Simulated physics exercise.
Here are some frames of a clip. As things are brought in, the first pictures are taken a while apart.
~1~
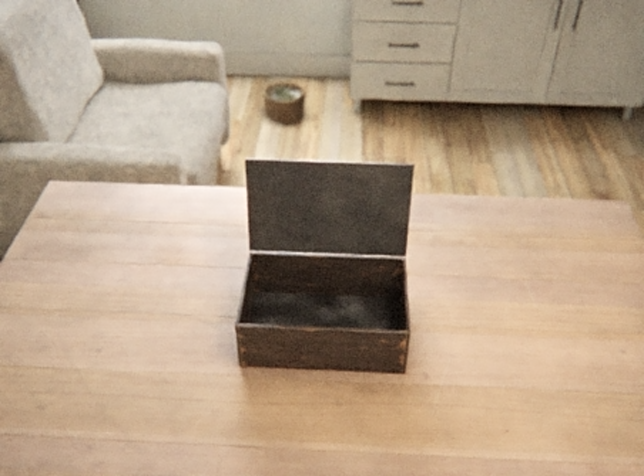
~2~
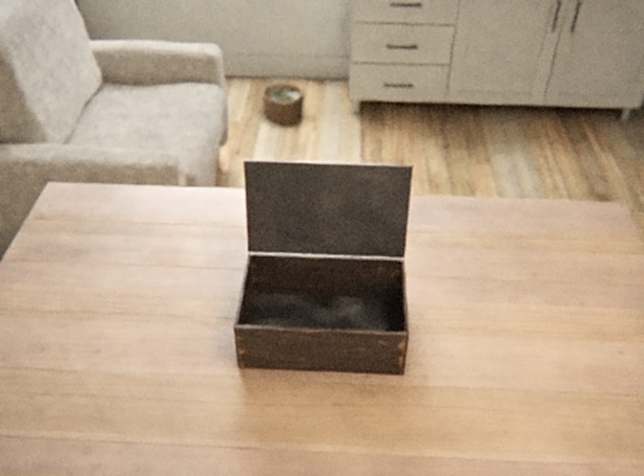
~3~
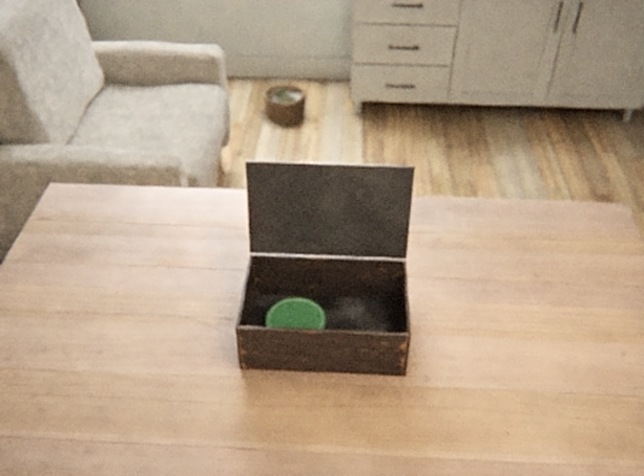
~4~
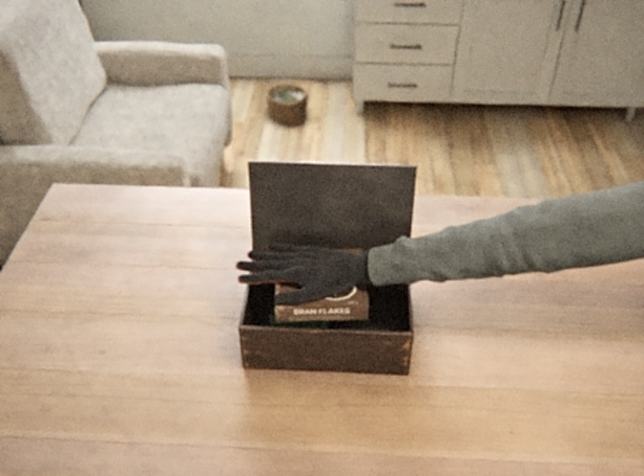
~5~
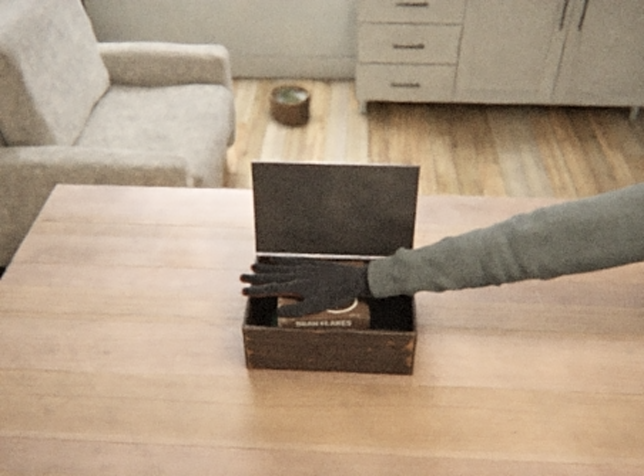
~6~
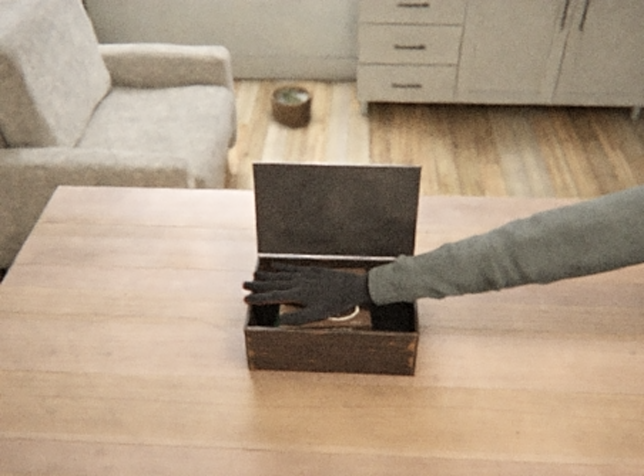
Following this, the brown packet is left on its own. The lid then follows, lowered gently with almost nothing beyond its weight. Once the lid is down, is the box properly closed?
Yes, the box is closed.
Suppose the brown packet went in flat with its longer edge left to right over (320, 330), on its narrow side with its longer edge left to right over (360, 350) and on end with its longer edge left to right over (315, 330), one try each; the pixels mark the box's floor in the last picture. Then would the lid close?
In the first case it shuts; in the second case it stays open; in the third case it stays open.
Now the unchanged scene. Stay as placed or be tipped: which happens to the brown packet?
Once everything settles, it keeps its original angle.
Then, 1.30 s on from there, lid 79° above the rim.
Then, 1.70 s on from there, lid 48° above the rim.
Then, 2.00 s on from there, lid 15° above the rim.
In the end, lid shut; both unmoved. At the end, from the last picture's camera, brown packet near (324, 304).
